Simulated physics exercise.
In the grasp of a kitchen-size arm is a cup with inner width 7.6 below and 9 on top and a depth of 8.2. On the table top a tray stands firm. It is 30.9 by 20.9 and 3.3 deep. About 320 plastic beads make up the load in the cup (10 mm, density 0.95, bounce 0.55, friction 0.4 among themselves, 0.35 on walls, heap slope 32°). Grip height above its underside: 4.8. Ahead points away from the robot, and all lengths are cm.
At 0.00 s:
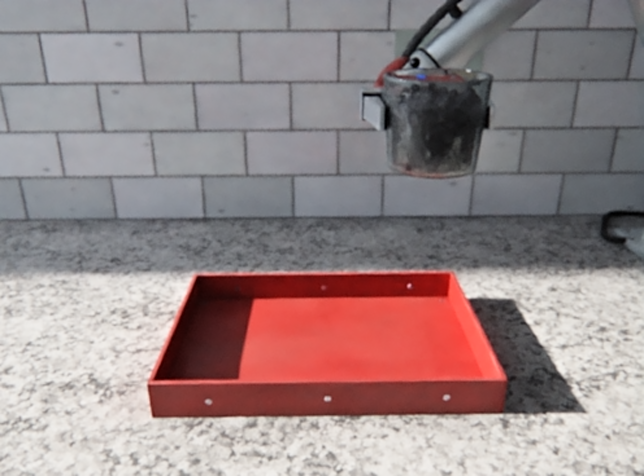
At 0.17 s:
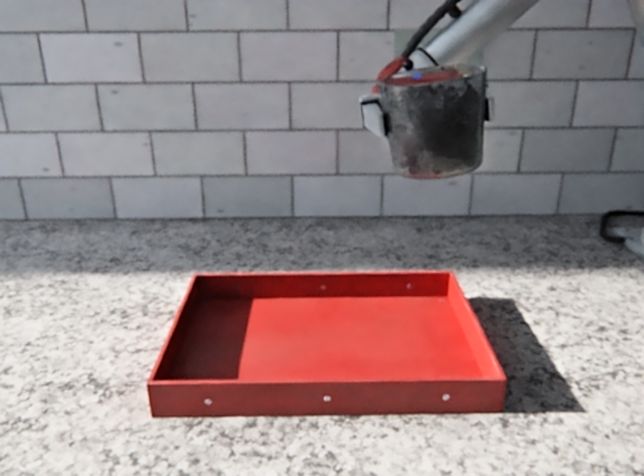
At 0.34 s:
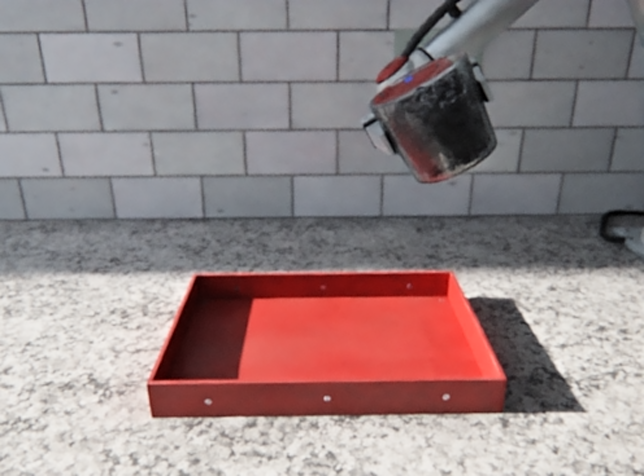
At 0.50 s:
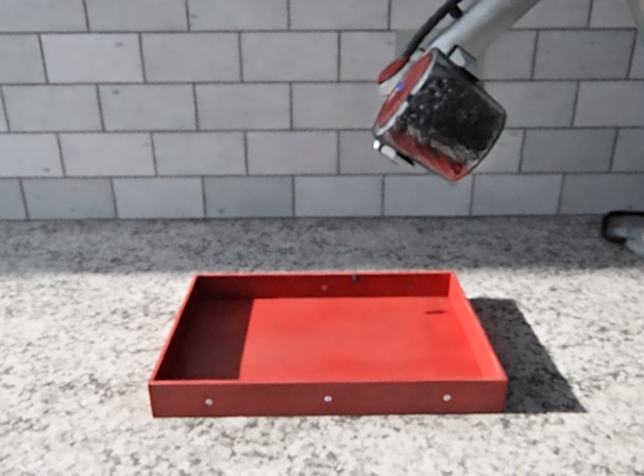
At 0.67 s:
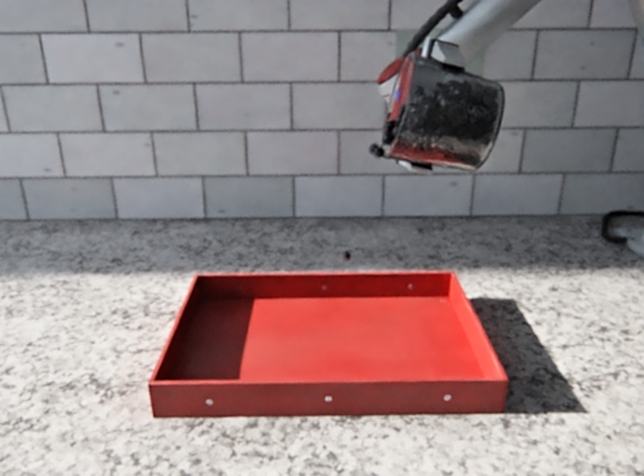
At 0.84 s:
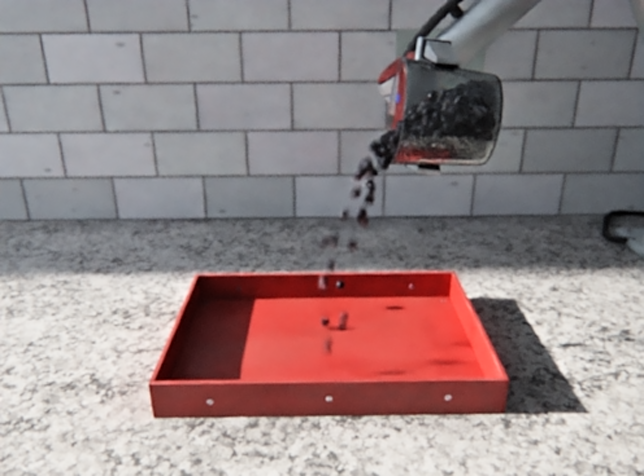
A robot arm tilting a clear cup of dark beads to the left and pouring a thin stream into a red tray.
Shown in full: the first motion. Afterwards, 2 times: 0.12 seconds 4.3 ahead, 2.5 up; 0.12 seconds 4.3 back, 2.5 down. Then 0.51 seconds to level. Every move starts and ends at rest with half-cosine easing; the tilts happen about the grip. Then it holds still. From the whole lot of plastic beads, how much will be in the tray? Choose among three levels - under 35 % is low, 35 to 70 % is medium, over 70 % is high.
The level is high.
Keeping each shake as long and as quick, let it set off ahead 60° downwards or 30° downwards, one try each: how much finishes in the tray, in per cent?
Near 55 and 80 percent respectively.
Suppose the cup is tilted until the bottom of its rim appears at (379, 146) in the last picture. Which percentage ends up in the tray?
Estimate: About 80 per cent.
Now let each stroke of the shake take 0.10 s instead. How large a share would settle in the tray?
I'd expect some 95 per cent.
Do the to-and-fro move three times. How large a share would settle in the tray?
About 95 per cent in that case.
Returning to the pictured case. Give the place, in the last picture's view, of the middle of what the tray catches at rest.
Around pixel (255, 342).
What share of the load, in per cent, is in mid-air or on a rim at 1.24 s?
That comes to about 2 per cent, more or less.
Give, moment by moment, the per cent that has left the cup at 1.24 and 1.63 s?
The share out is 95 per cent at the earlier time and 100 per cent at the later one.
After 1.24 s, tilted 84° forward, highest piece 24 above the table; 295 in the tray, 18 in the cup, 1 on the table or floor, 7 in flight or on a rim.
After 1.63 s, tilted 28° forward, highest piece 22 above the table; 307 in the tray, 7 in the cup, 7 on the table or floor.
After 2.03 s, level, highest piece 22 above the table; 307 in the tray, 7 in the cup, 7 on the table or floor.
After 3.08 s, level, highest piece 22 above the table; 307 in the tray, 7 in the cup, 7 on the table or floor.
At rest, 307 in the tray, 7 in the cup, 7 on the table or floor. That is 96 % in the tray.
